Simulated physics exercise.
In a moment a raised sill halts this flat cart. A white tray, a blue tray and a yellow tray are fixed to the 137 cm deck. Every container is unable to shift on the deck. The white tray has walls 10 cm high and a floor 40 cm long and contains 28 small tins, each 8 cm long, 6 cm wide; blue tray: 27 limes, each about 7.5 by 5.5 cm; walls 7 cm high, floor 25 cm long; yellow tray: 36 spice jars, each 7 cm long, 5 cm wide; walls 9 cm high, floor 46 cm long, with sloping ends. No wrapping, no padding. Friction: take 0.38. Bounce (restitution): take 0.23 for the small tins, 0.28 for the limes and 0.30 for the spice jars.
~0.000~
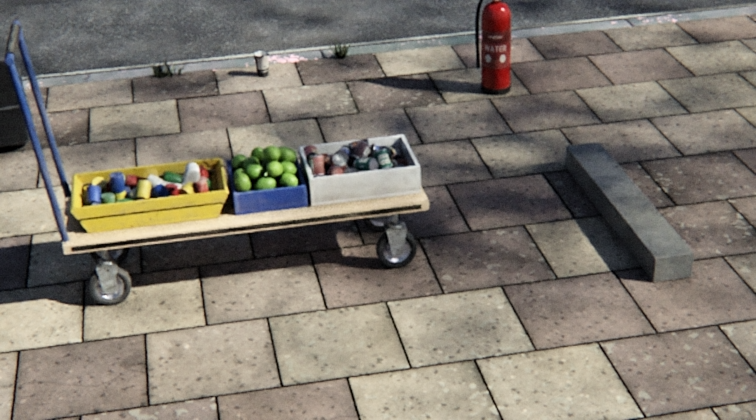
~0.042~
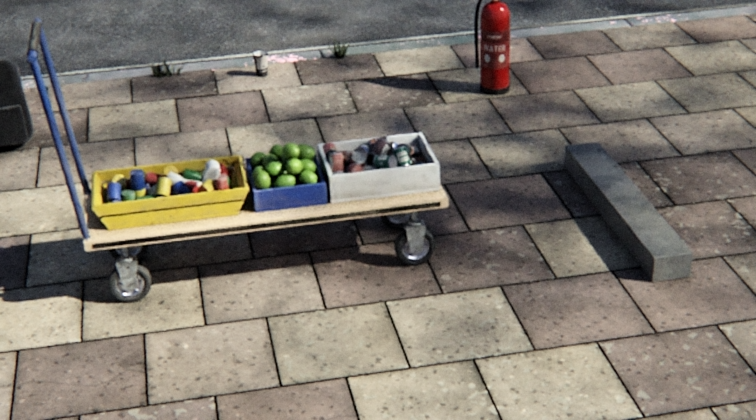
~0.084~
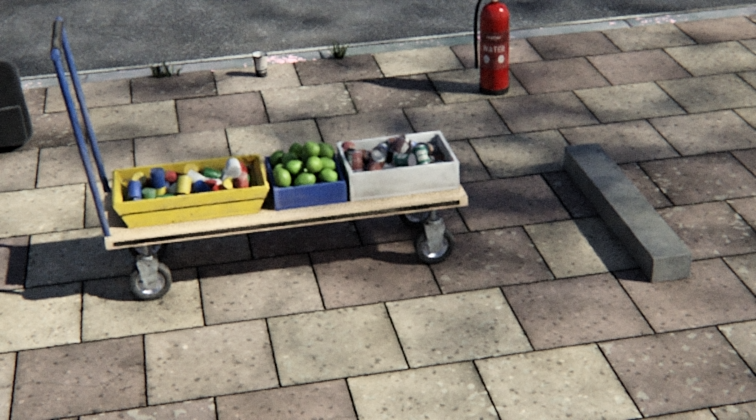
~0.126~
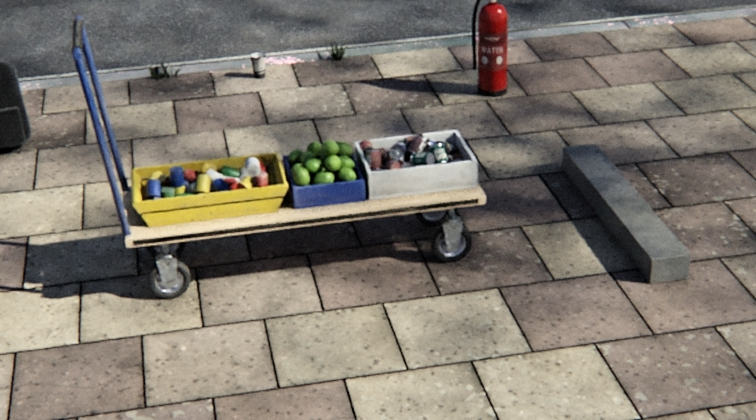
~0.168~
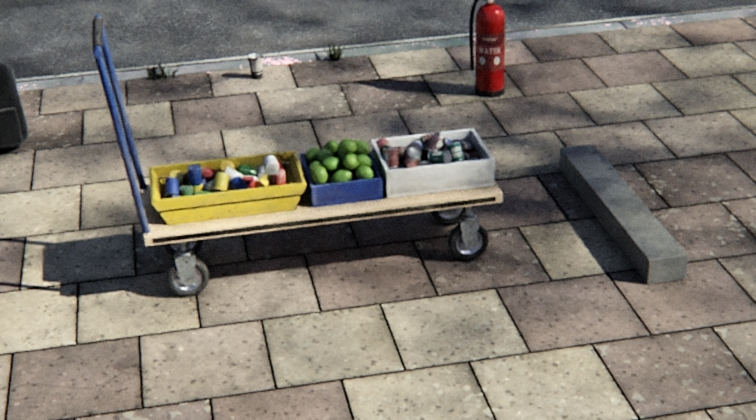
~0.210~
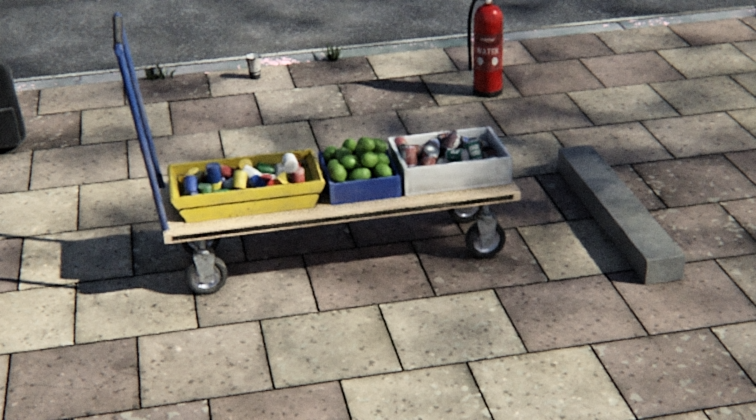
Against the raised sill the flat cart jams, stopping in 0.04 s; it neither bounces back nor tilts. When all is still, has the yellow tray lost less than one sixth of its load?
Losses never reach one sixth.
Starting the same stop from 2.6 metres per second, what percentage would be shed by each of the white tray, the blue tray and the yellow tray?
Then the white tray sheds 10 per cent of its load, the blue tray 30 per cent, and the yellow tray 20 per cent.
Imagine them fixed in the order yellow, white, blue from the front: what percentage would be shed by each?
With that order the white tray sheds 0 per cent of its load, the blue tray 20 per cent, and the yellow tray 10 per cent.
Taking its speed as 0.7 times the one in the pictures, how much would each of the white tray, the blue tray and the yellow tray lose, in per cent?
Then the white tray sheds 0 per cent, the blue tray 20 per cent, and the yellow tray 10 per cent.
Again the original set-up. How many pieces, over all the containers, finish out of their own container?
I'd put it near 10.
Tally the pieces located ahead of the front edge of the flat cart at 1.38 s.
Around 1.
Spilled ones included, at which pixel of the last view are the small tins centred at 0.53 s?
Centre approx. at (567, 145).
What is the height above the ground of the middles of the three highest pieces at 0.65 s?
Mean height: Some 50 cm.
After 0.43 s, the wheels strike.
After 0.53 s, the white tray has all 28, the blue tray is down by 2 of 27 and the yellow tray is down by 1 of 36.
After 0.65 s, the white tray is down by 1 of 28, the blue tray is down by 6 of 27 and the yellow tray is down by 2 of 36.
After 0.88 s, the white tray is down by 1 of 28, the blue tray is down by 6 of 27 and the yellow tray is down by 3 of 36.
When it is over (at 1.38 s), the white tray is down by 1 of 28, the blue tray is down by 6 of 27 and the yellow tray is down by 3 of 36. Asked share, 3 of 36, 8 per cent.
